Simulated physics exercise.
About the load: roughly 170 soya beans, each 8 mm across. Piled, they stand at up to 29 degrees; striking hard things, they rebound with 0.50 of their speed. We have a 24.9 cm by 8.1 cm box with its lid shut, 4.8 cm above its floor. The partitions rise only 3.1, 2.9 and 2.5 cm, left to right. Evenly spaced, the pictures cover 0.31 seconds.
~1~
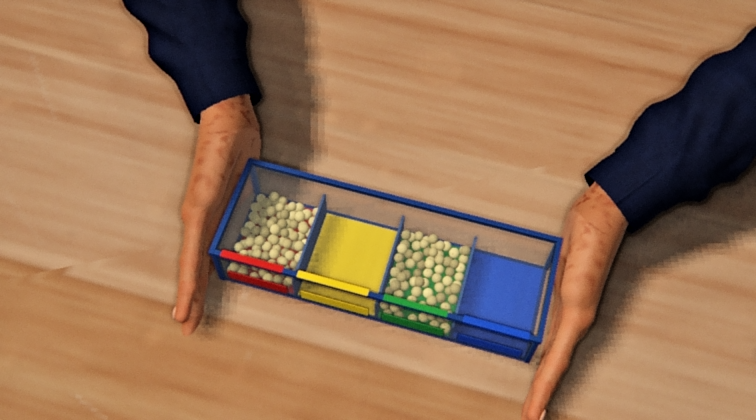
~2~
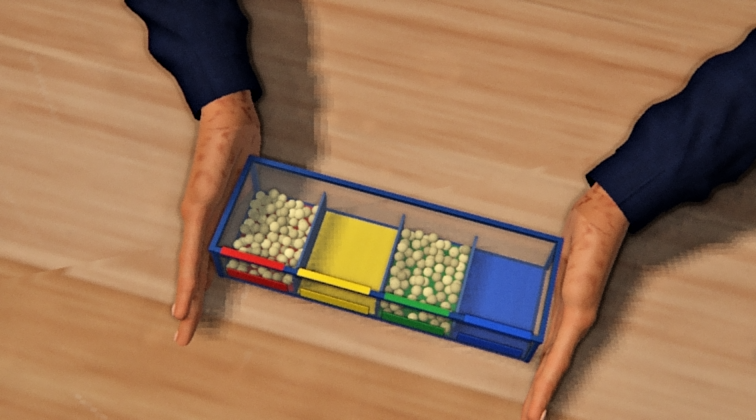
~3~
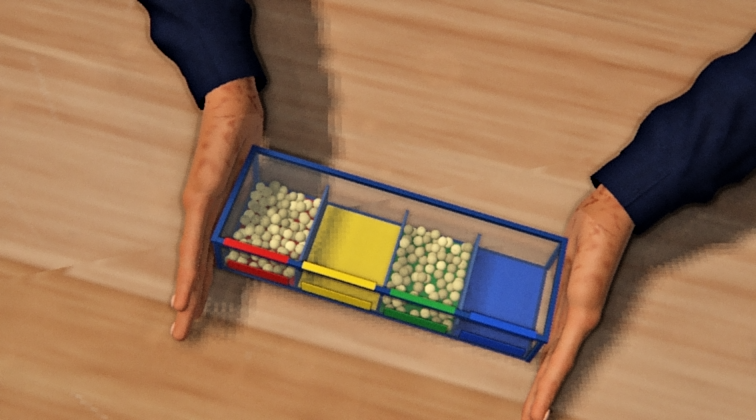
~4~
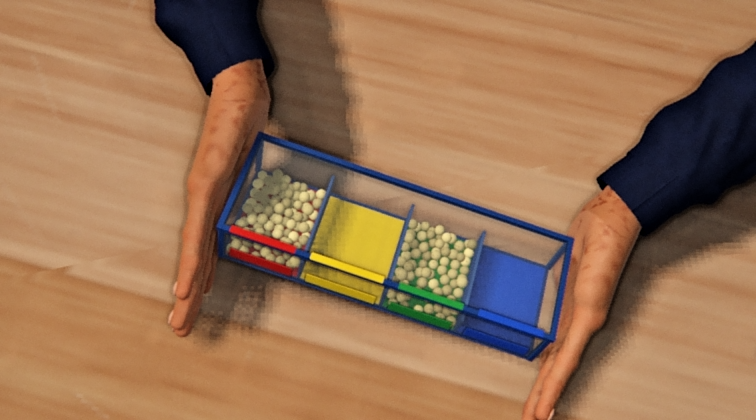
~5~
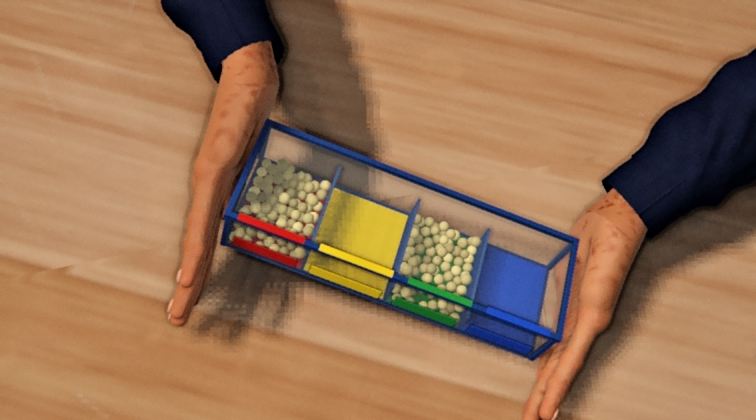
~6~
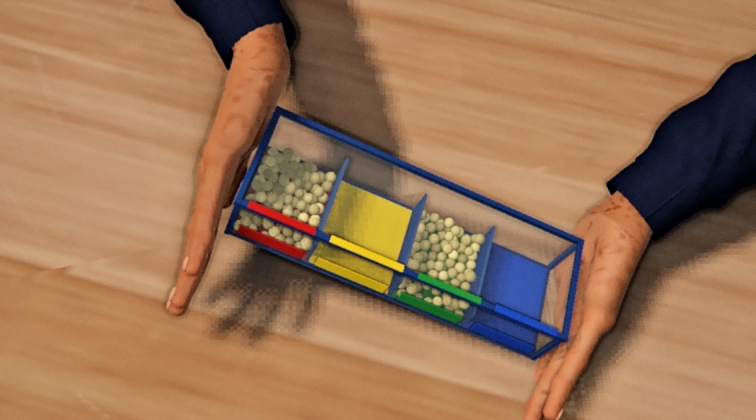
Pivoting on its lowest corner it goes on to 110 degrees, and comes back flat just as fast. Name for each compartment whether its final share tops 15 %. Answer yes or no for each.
Red compartment: Yes, blue compartment: Yes, green compartment: No, yellow compartment: No.
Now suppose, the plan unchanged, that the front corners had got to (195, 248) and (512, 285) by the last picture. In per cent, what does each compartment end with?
In the end red holds 100 %, blue holds 0 %, green holds 0 % and yellow holds 0 %.
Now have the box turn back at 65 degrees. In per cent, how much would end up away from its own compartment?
Near 5 in a hundred.
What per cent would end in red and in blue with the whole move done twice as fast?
In that case the red compartment would hold 25 per cent and the blue one 65 per cent.
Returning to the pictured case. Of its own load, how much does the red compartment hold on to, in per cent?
Around 40 per cent of it.
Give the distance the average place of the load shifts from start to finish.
It shifts some 9.5 cm.
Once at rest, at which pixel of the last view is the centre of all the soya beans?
Once everything settles, the centre is around (502, 284).
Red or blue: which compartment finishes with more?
I'd say the blue side has more in it.
Then, 1.40 s after the last picture, tilt 110 degrees; red 30 %, blue 40 %, green 20 %, yellow 10 %.
Then, 2.33 s after the last picture, tilt 50 degrees; red 20 %, blue 75 %, yellow 5 %.
Then, 3.26 s after the last picture, tilt 0 degrees; red 20 %, blue 75 %, yellow 5 %.
In the end, red 20 %, blue 75 %, green 0 %, yellow 5 %.
